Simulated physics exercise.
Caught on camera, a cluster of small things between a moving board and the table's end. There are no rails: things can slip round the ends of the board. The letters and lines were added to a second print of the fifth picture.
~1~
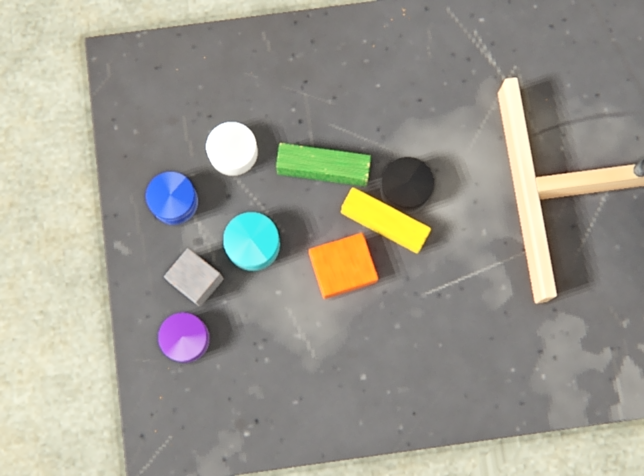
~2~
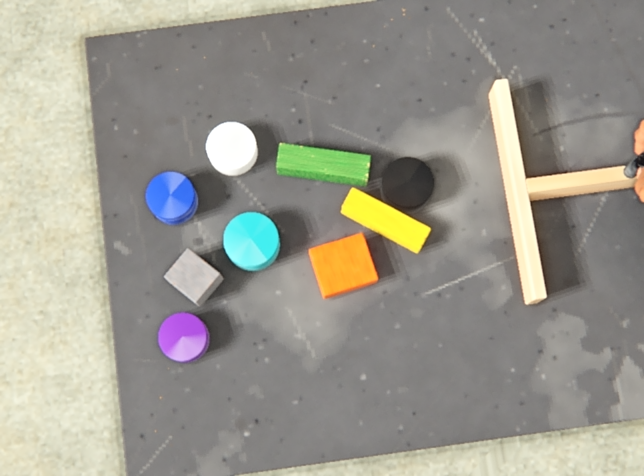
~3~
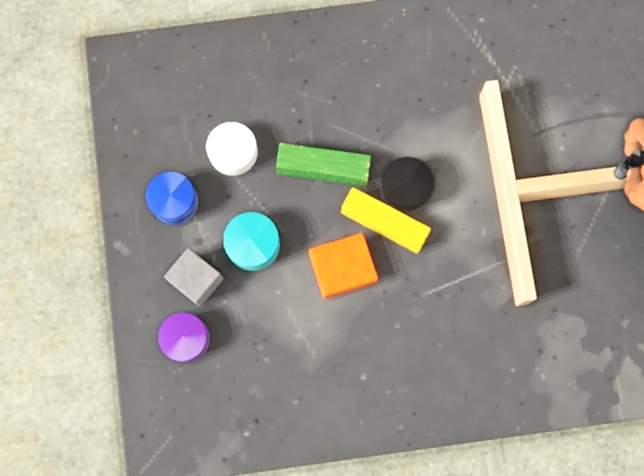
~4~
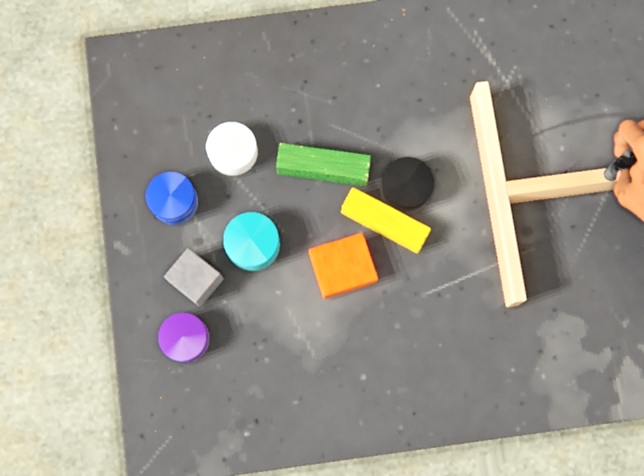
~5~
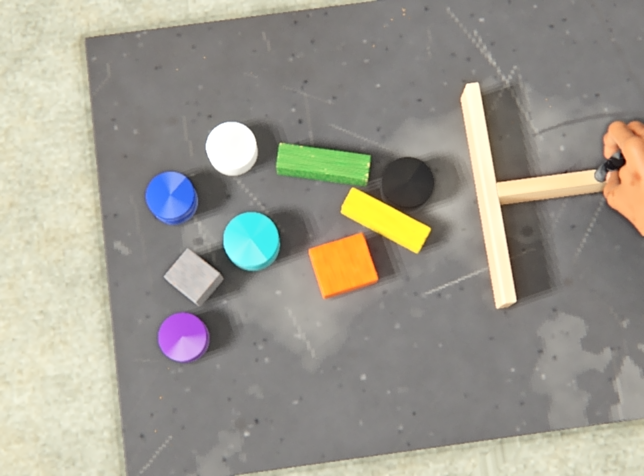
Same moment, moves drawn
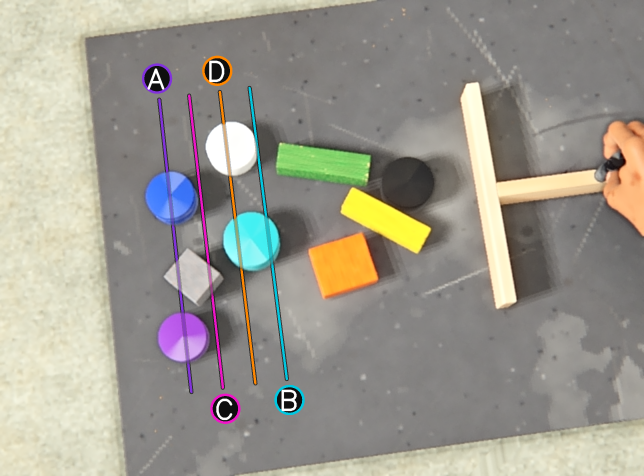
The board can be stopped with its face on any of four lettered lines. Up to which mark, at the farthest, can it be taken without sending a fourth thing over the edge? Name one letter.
The farthest such stop is A.
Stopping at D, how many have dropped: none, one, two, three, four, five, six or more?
By then, none.
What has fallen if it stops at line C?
The grey block.
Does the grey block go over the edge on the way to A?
By then, yes.
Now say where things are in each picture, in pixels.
The first picture shows orange block (343, 266); green bar (324, 165); turquoise tin (252, 242).
The second picture shows board (521, 186); purple tin (185, 337).
The third picture shows board (511, 188); blue tin (173, 199).
The fourth picture shows board (501, 189); black tin (407, 185).
The fifth picture shows board (491, 190); orange block (343, 266); green bar (324, 165); turquoise tin (252, 242).
On the marked copy, A at (175, 242); B at (268, 229); C at (206, 238); D at (237, 233).
Taking A. A third of the way, board (377, 206); white tin (210, 140); green bar (279, 157).
Two thirds of the way, board (263, 221); grey block (154, 301); turquoise tin (191, 273).
When it is over, board (174, 232); turquoise tin over the edge; grey block over the edge; three fallen.
As for the rest, B is within the limit but short; C is within the limit but short; D is within the limit but short.
